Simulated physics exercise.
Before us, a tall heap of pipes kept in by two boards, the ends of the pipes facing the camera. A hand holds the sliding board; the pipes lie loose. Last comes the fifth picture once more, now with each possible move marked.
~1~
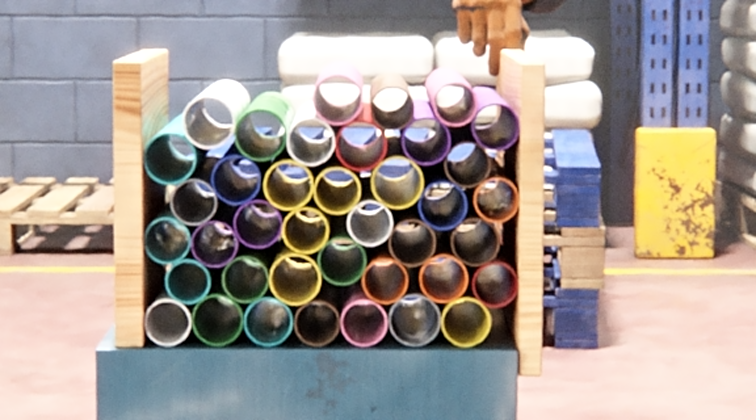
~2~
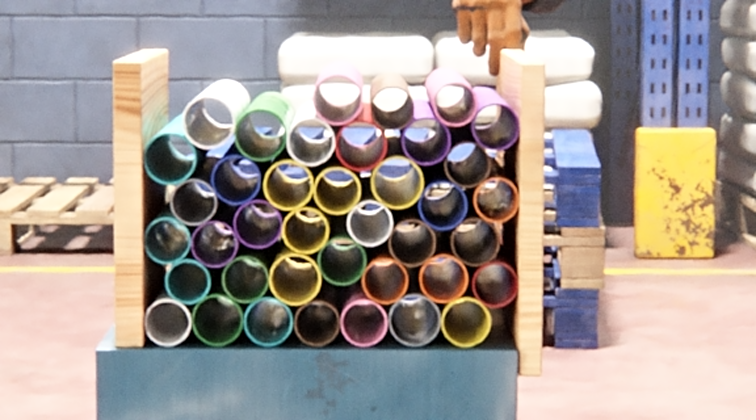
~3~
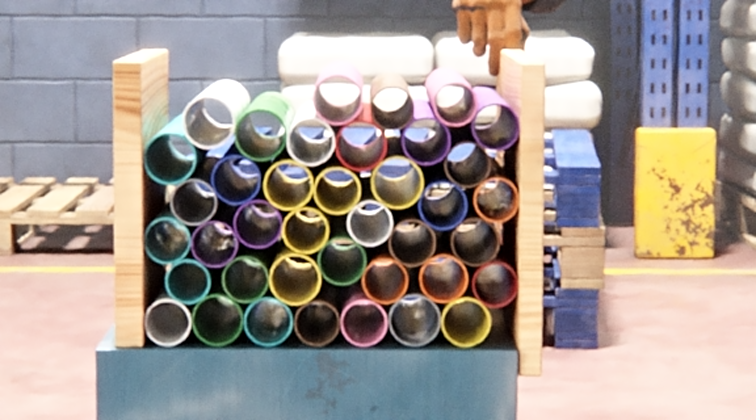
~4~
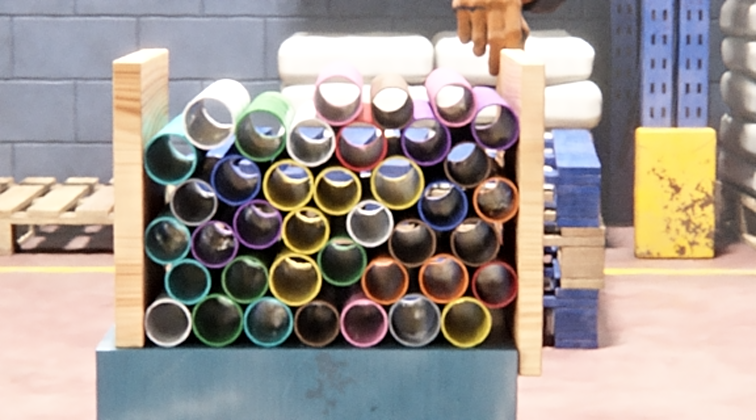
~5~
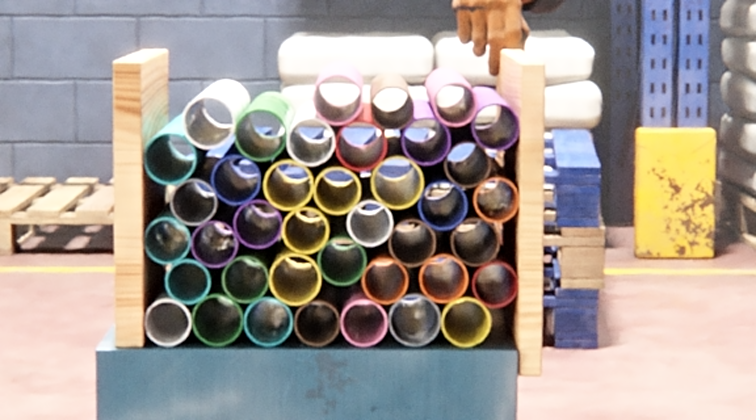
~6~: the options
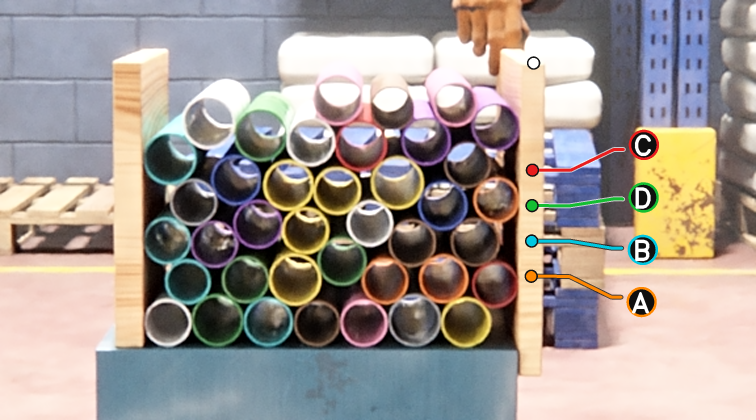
A big heap of loose, colourful pipes sat stacked between two upright wooden boards with their open ends facing out, while a hand stayed at the top of the right board and nothing visibly moved.
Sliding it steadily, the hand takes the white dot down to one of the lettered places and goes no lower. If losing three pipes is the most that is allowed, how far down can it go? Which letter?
Slide it to D.
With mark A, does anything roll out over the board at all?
Yes.
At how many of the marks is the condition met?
Two of the four.
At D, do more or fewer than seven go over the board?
It loses fewer than seven.
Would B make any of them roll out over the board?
At B: Yes.
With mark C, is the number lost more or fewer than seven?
It loses fewer than seven.
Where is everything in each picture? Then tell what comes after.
The first picture shows a white pipe (168, 322); a grey pipe (414, 320); an orange pipe (385, 281).
The second picture shows an orange pipe (385, 281); a purple pipe (215, 244).
The third picture shows a blue pipe (443, 206); a yellow pipe (397, 183).
The fourth picture shows a turquoise pipe (170, 158); a white pipe (209, 122).
The fifth picture shows side board (517, 199); a white pipe (168, 322); a grey pipe (414, 320).
On the copy, A at (531, 276); B at (531, 241); C at (532, 170); D at (532, 205); the white dot at (533, 63).
On D. First, top of the board (520, 130).
Then, top of the board (520, 204).
Finally, top of the board (520, 204), two out over the board.
By contrast, A more than three out over the board; B more than three out over the board; C none out over the board.
